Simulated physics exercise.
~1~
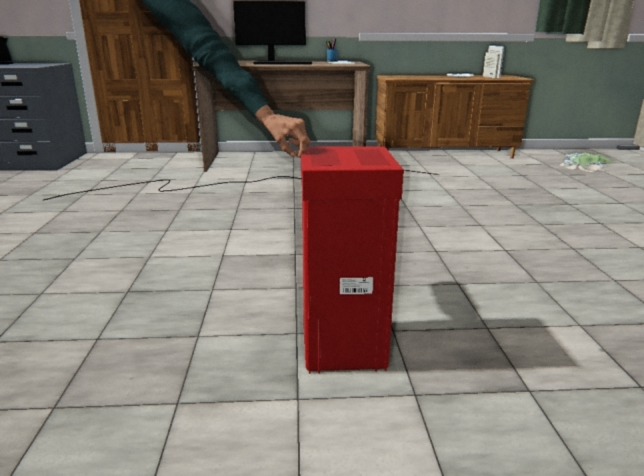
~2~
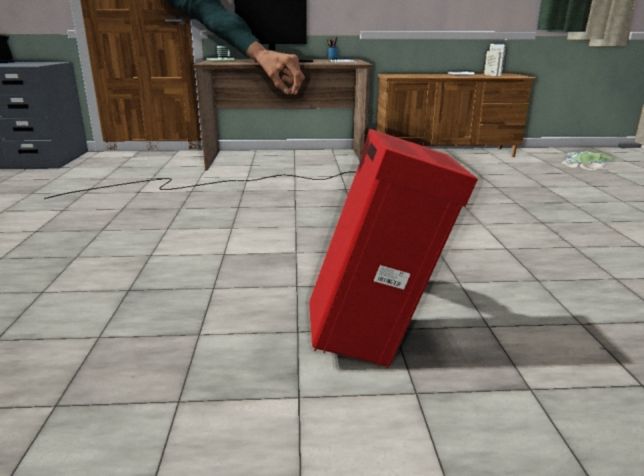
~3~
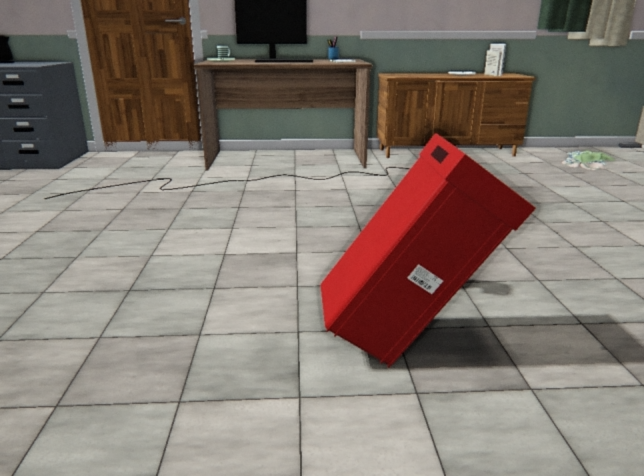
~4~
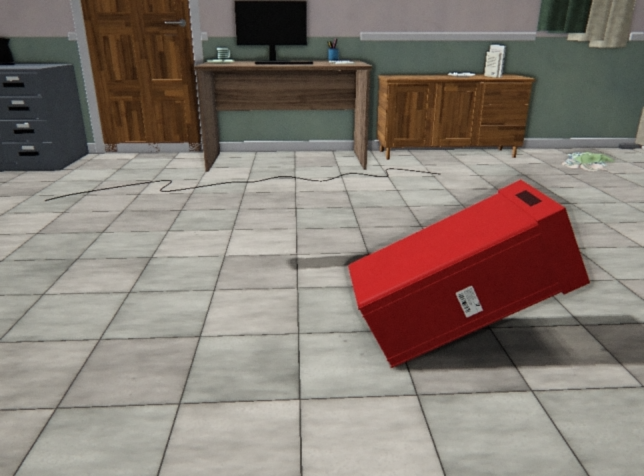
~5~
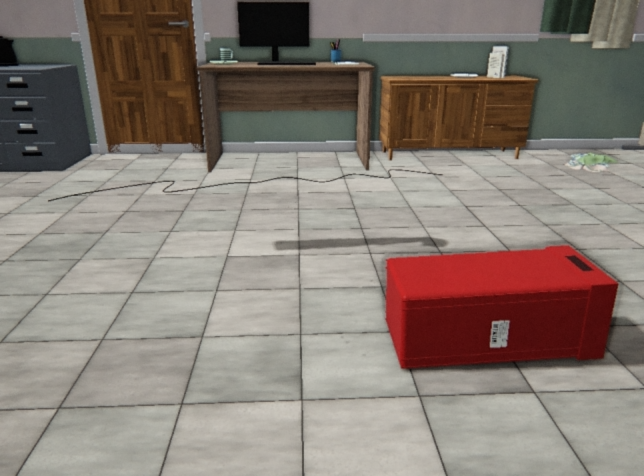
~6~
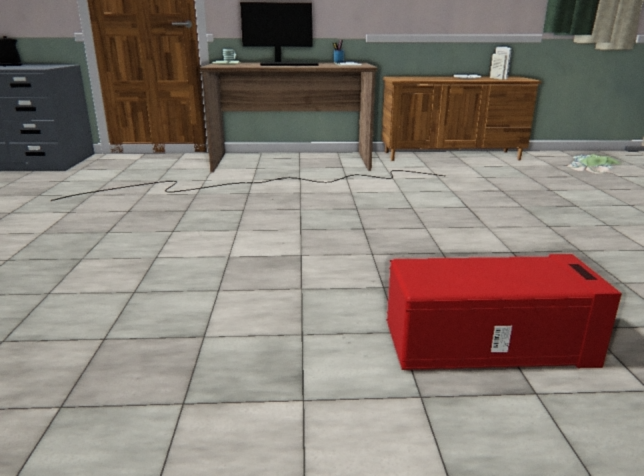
A hand pushed a tall red box near its top on a tiled floor, then drew back out of view as the box leaned to the right, tipped further over, and landed on its side, where it stayed still.
